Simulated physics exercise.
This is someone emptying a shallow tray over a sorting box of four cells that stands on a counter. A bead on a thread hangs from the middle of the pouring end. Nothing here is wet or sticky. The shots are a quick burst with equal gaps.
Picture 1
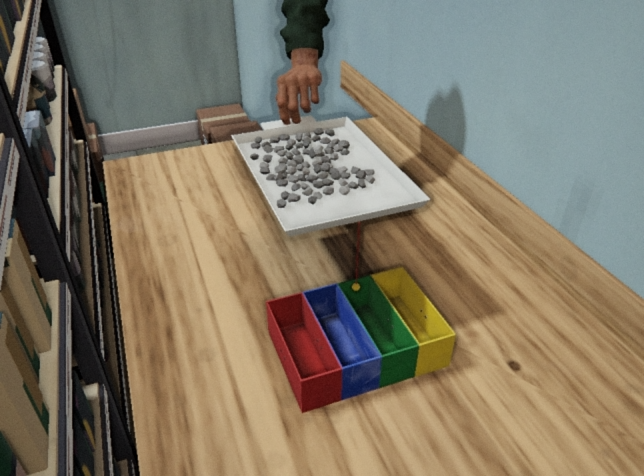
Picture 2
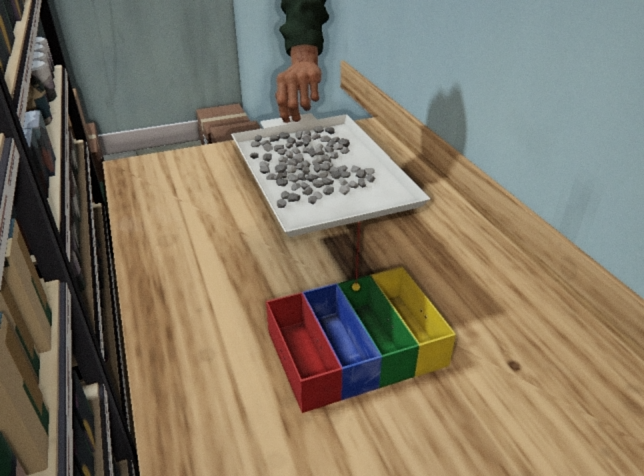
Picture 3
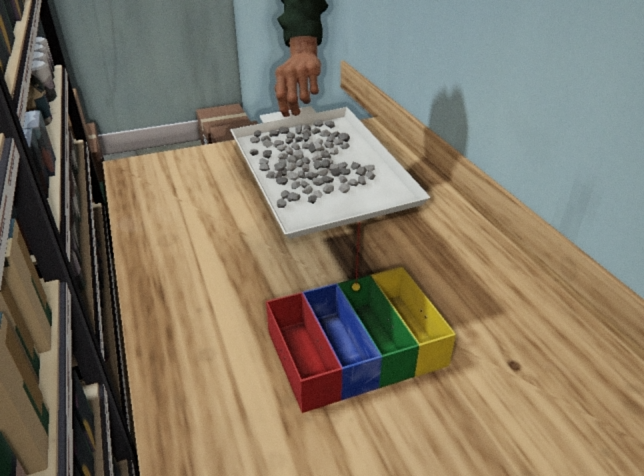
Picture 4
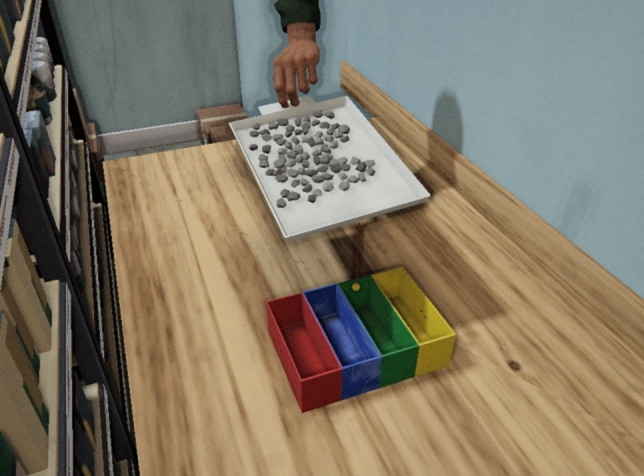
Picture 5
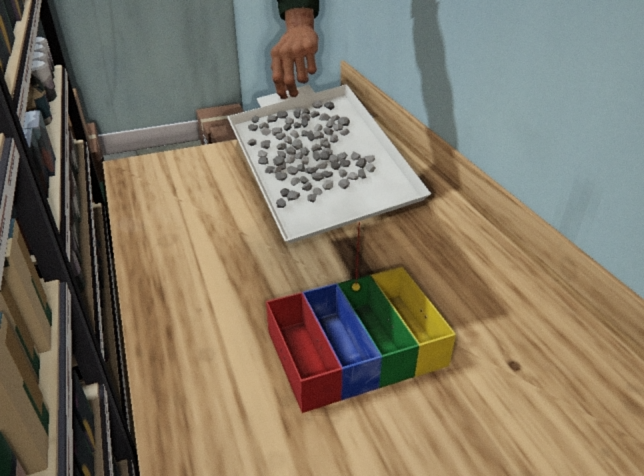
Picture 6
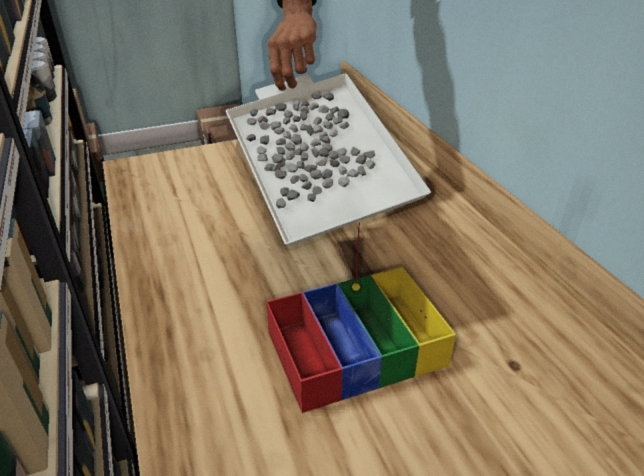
On a wooden counter, a hand behind a shallow white tray of gray gravel raised its far end and gradually tilted it, the front left corner lowest, above a red, blue, green and yellow box.
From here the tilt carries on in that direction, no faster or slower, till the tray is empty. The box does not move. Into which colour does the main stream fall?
The red one ends fullest.
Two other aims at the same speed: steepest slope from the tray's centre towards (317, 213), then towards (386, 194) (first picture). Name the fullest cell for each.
In turn: That red cell; the yellow cell.
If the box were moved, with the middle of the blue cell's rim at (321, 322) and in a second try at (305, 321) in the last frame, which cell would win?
In turn: The red one; the blue one.
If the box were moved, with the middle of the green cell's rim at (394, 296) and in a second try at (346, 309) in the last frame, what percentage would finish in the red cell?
About 20 and 50 per cent.
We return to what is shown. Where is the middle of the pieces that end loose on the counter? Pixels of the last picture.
Close to (230, 401).
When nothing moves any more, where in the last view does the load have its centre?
At about (299, 359).
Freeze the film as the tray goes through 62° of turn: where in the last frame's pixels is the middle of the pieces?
Near (292, 244).
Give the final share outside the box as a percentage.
Some 30 per cent.
Just after the last frame, tray tipped steeply; roughly two thirds on the tray; about a tenth in the red cell; just a few in the blue cell; roughly a third falling or outside the box.
A moment on, tray tipped past a quarter turn; roughly two thirds in the red cell; about a tenth in the blue cell; roughly a quarter falling or outside the box.
Further on, tray tipped past a quarter turn; roughly two thirds in the red cell; about a tenth in the blue cell; roughly a quarter falling or outside the box.
When it is over, tray tipped past a quarter turn; roughly two thirds in the red cell; about a tenth in the blue cell; not one in the green cell; not one in the yellow cell; roughly a quarter outside the box.
